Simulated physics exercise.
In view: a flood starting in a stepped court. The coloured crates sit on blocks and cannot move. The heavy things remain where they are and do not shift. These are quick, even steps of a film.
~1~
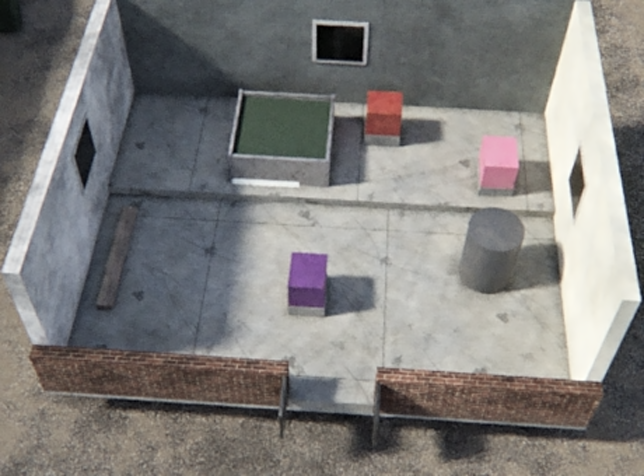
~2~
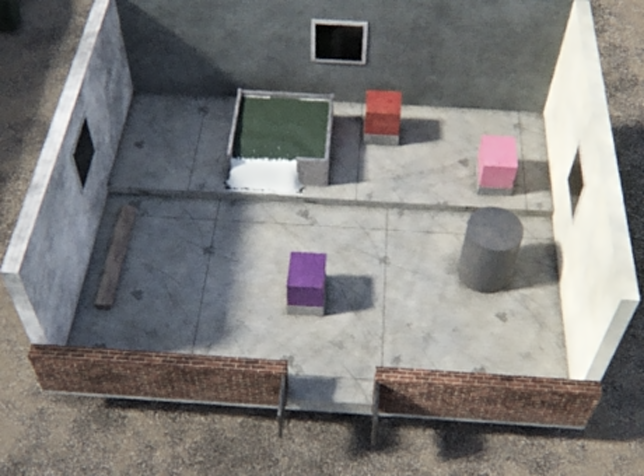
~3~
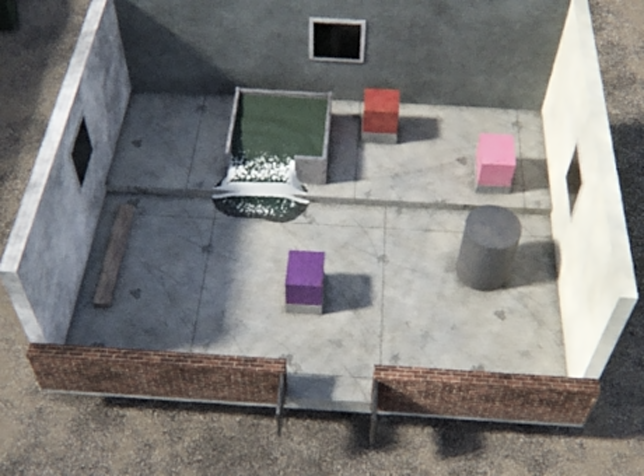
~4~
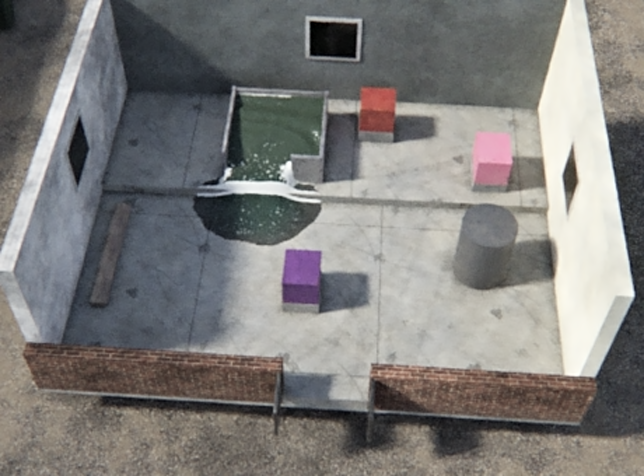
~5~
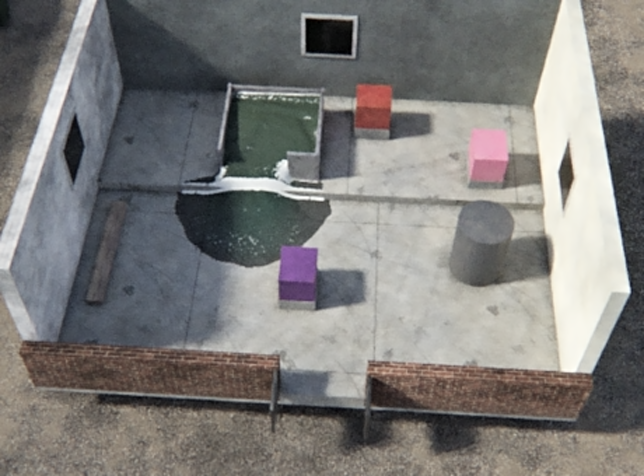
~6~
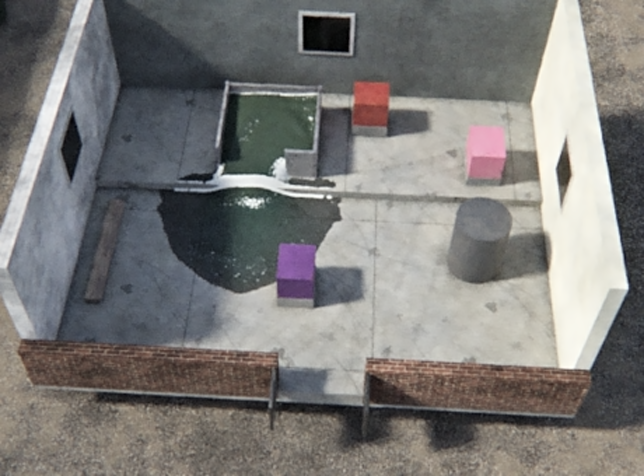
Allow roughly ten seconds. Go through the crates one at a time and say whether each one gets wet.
Crate by crate: Red crate - no, dry; purple crate - no, dry; pink crate - no, dry.
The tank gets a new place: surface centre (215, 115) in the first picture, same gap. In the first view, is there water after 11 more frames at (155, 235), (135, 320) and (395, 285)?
As listed: Flooded, awash, not flooded.
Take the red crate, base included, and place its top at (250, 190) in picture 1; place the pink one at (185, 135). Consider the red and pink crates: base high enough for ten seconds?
The red crate is flooded; the pink crate is not reached.
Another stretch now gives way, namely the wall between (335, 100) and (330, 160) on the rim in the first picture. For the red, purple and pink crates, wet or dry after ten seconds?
Note: Red gets flooded; purple is never reached; pink gets flooded.
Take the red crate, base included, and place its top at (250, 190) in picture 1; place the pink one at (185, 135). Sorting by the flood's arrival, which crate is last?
The one in pink, I think.
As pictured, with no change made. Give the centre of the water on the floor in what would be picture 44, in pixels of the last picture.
My reading is close to (232, 268).
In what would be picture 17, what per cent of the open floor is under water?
I'd estimate some 30 per cent.
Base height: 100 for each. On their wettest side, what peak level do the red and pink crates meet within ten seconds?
Respectively 0 % and 0 %.
A moment on, water covers 25 % of the floor; the red crate not reached, the purple crate water round its plinth, the pink crate not reached.
Next, water covers 30 % of the floor; the red crate not reached, the purple crate water round its plinth, the pink crate not reached.
Then, water covers 40 % of the floor; the red crate not reached, the purple crate water round its plinth, the pink crate not reached.
Later, water covers 55 % of the floor; the red crate not reached, the purple crate water round its plinth, the pink crate not reached.
In the end, water covers 60 % of the floor; the red crate stayed above the water, the purple crate stayed above the water, the pink crate stayed above the water.
